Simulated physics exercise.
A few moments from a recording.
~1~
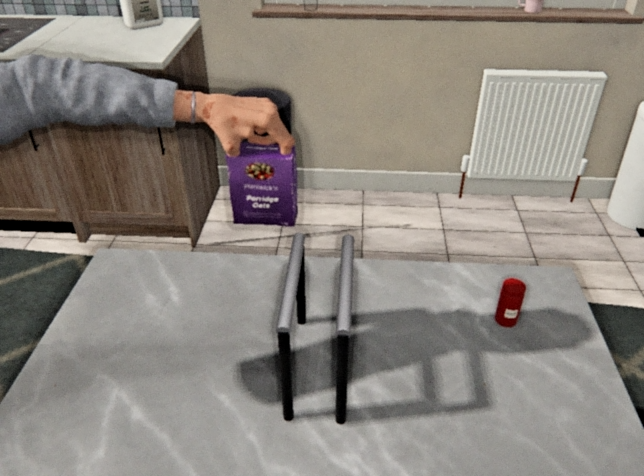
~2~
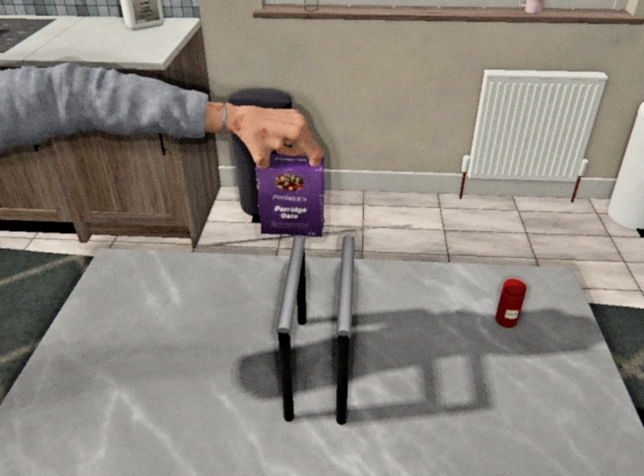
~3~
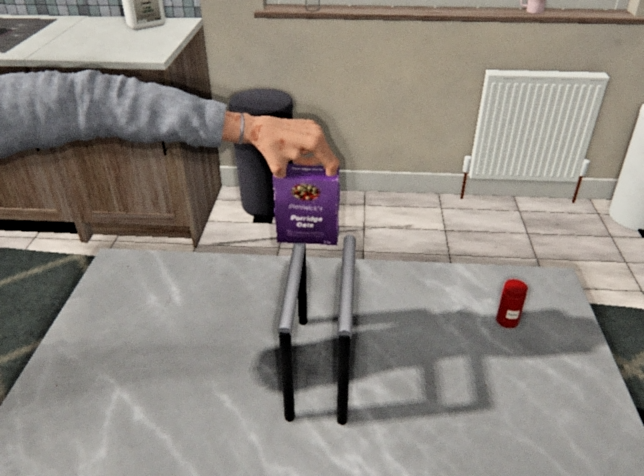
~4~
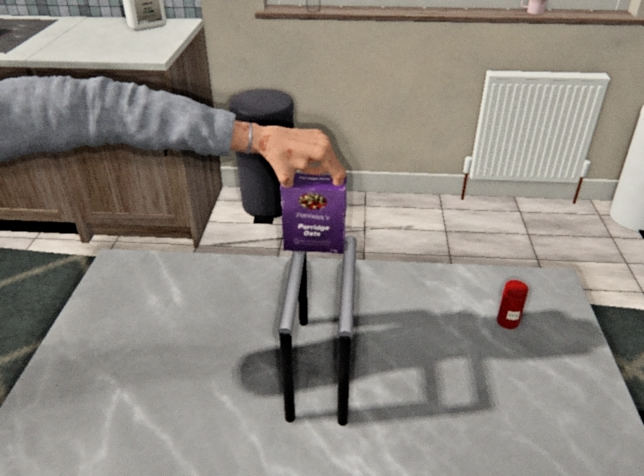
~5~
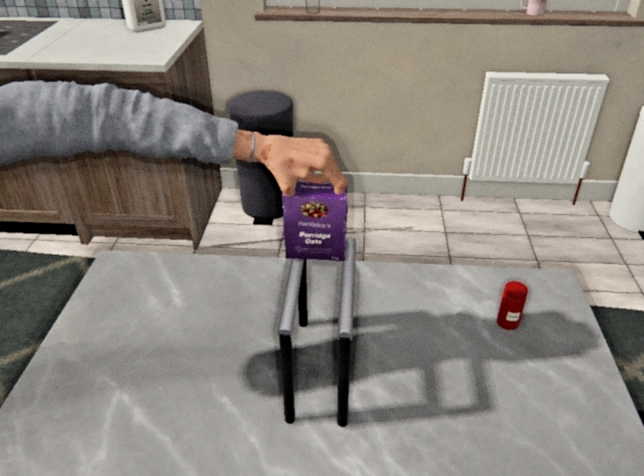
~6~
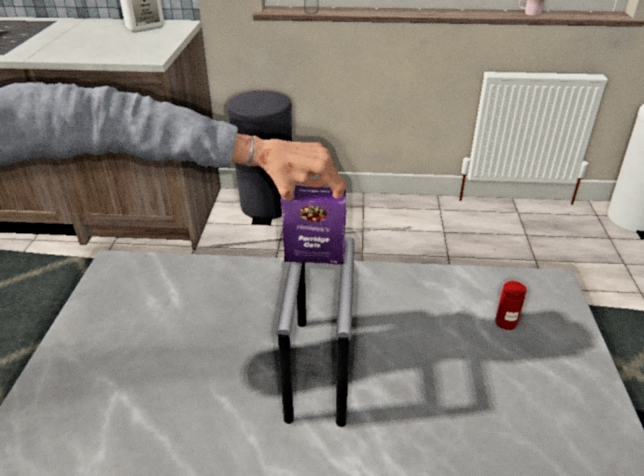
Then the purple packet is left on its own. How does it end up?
It ends up jammed in the slot.
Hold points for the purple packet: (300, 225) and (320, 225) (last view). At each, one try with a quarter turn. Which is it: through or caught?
So, first time round it does not get through, then next time it makes it through.
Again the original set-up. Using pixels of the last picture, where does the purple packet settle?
Near (324, 262).
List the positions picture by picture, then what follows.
The first picture shows being brought over the gap; purple packet (264, 186); red shaker (510, 303).
The second picture shows being brought over the gap; purple packet (292, 196); red shaker (511, 303).
The third picture shows being brought over the gap; purple packet (308, 205); red shaker (512, 304).
The fourth picture shows being brought over the gap; purple packet (314, 214); red shaker (512, 305).
The fifth picture shows being brought over the gap; purple packet (316, 222); red shaker (512, 306).
The sixth picture shows held still over the gap; purple packet (315, 226); red shaker (511, 305).
Then, 0.20 s after the last picture, purple packet slid a little near (315, 249).
Then, 0.50 s after the last picture, purple packet tipped 52° from how it was near (324, 262).
At rest, tipped over on the stand or table, purple packet; red shaker in place. Seen from the same camera at the end, purple packet near (324, 262). The packet lodges.
